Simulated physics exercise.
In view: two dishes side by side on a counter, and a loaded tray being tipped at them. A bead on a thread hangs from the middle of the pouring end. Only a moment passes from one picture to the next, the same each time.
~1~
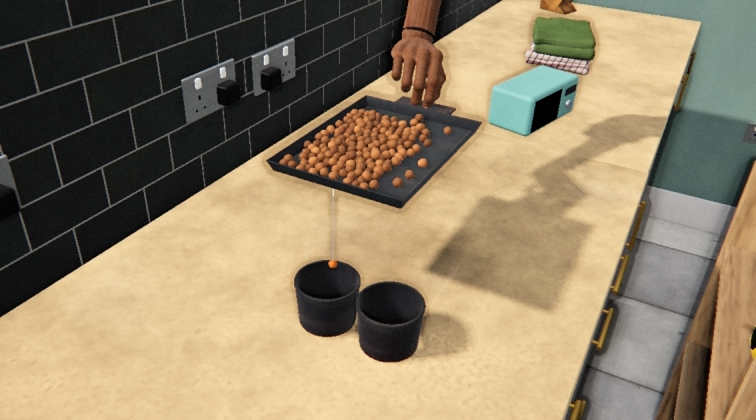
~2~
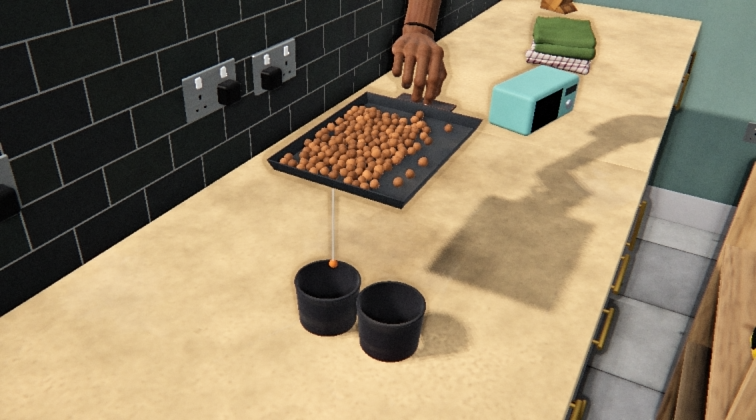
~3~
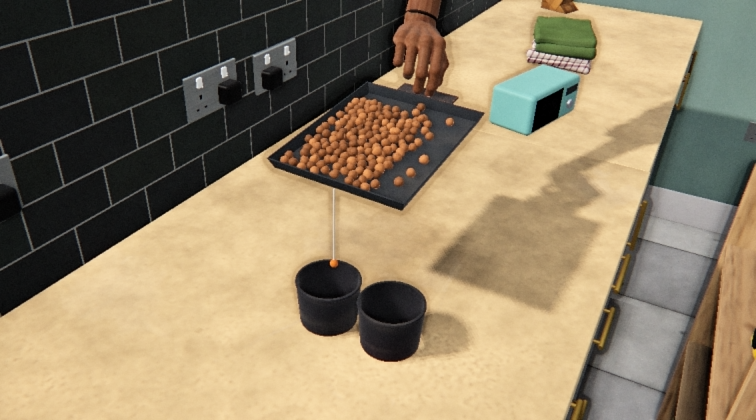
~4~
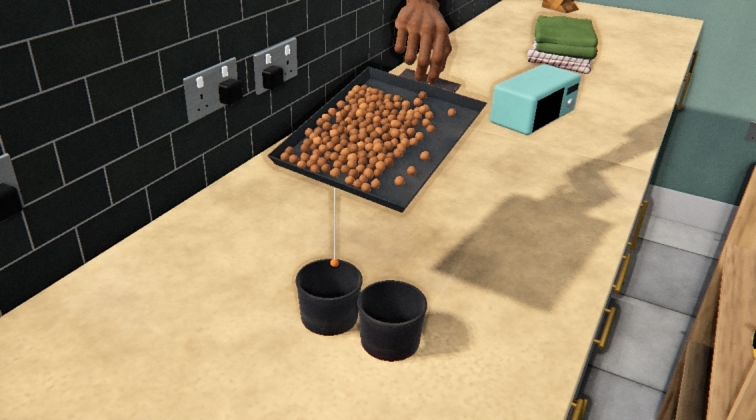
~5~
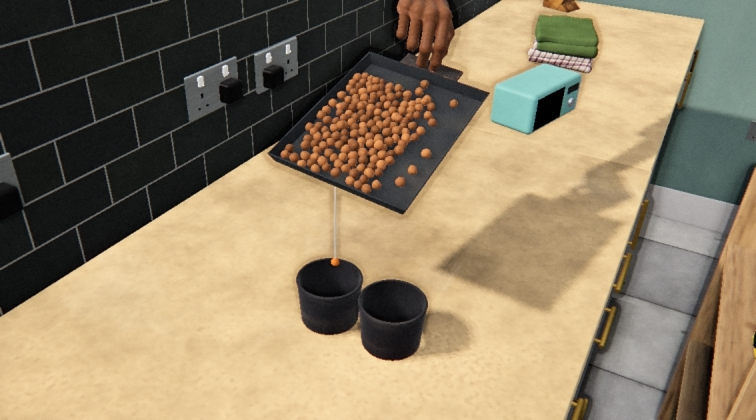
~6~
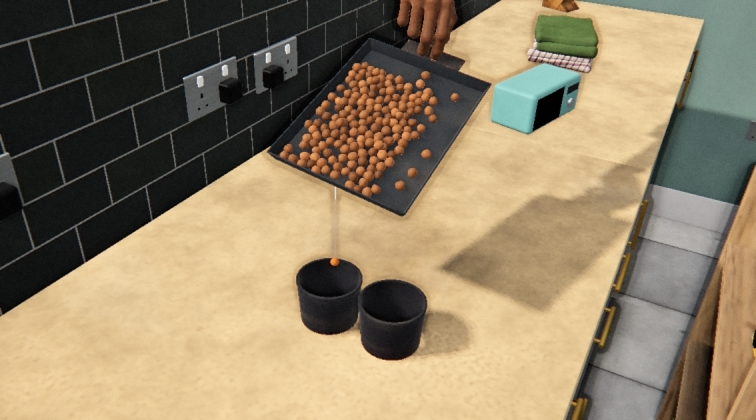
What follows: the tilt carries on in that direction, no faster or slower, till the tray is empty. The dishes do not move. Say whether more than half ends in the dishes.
Caught overall: More than half.
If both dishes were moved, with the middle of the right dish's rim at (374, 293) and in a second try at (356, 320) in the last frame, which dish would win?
One: Right. Two: The right-hand dish.
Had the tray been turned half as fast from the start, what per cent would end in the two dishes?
Close to 70 per cent.
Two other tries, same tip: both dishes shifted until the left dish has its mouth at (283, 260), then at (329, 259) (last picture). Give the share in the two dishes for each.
The first gives 10 %, the second 10 %.
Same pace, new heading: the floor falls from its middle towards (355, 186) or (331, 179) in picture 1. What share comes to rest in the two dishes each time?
In turn 30 and 10 in a hundred.
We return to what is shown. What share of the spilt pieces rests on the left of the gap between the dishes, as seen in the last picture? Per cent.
Some 50 per cent.
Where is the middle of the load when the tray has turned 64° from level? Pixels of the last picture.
Near (382, 200).
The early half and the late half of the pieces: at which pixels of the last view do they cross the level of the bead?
First near (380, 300), later near (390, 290).
Soon, tray tipped steeply; about two thirds on the tray; a small part in the right dish; a stray few in the left dish; a stray few outside both; about a quarter in the air.
A while on, tray tipped past a quarter turn; about two thirds in the right dish; a stray few in the left dish; about a quarter outside both; a small part in the air.
Towards the end, tray tipped past a quarter turn; about two thirds in the right dish; a stray few in the left dish; about a third outside both.
Finally, tray tipped past a quarter turn; about two thirds in the right dish; a stray few in the left dish; about a third outside both.
